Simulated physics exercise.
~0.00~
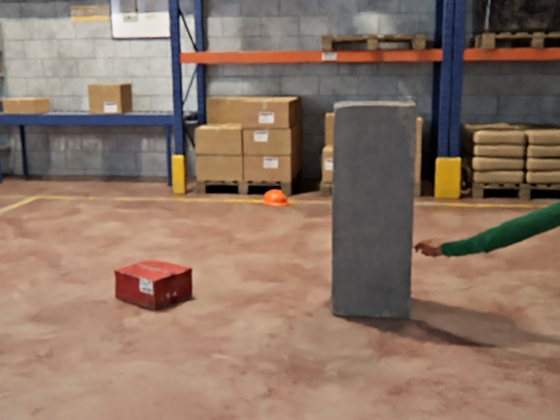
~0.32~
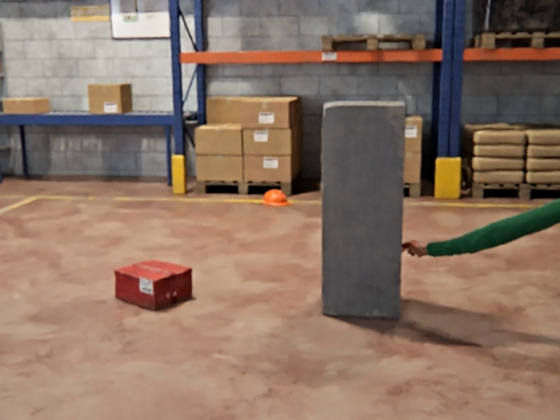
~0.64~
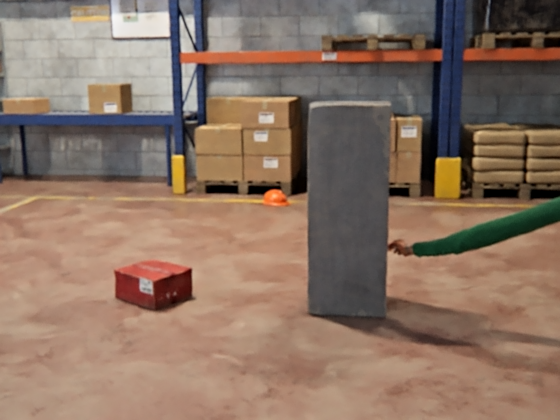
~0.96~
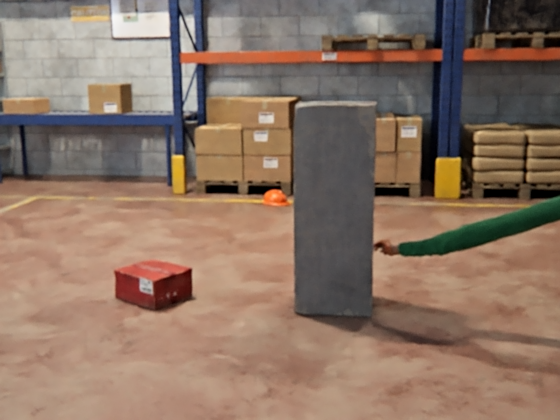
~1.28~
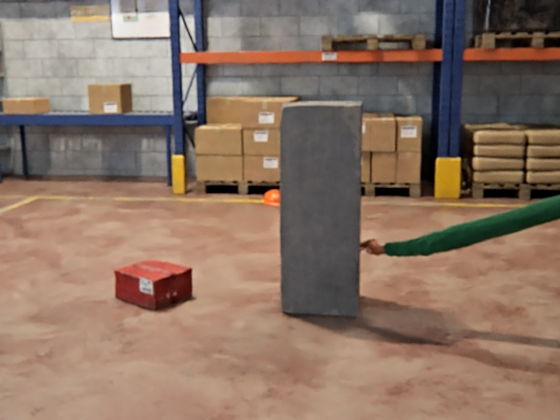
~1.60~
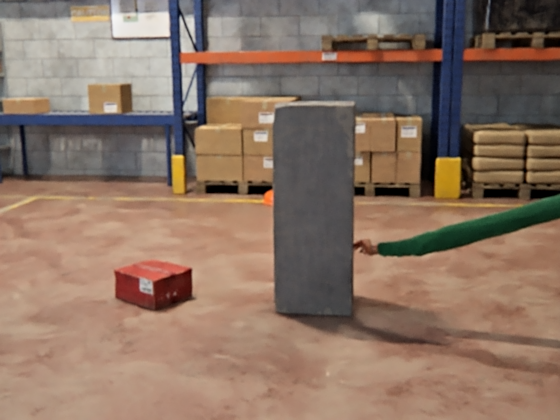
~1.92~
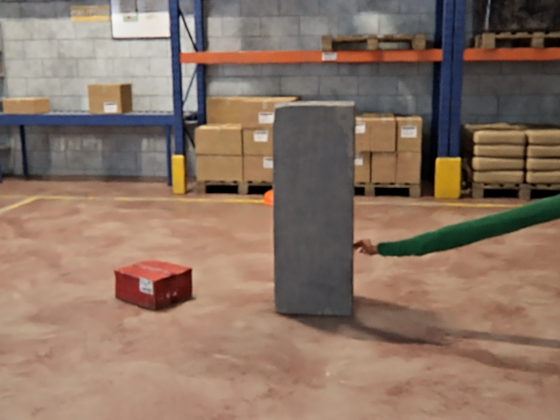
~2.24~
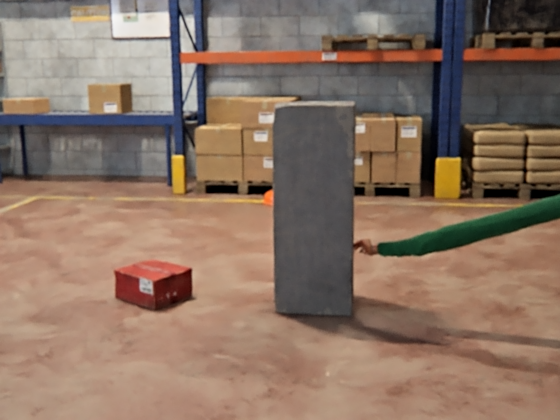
In a warehouse with stacked cartons and loaded pallets along a block wall, a tall grey box stands upright on the floor, with a small red parcel to its left. An arm in a green sleeve reaches in from the right, its finger pointing at the side of the box. The hand presses on, and the box slides left, staying upright and gradually covering part of an orange object behind it. Then the hand halts and the box stops. It ends standing, short of the red parcel, which has not moved.
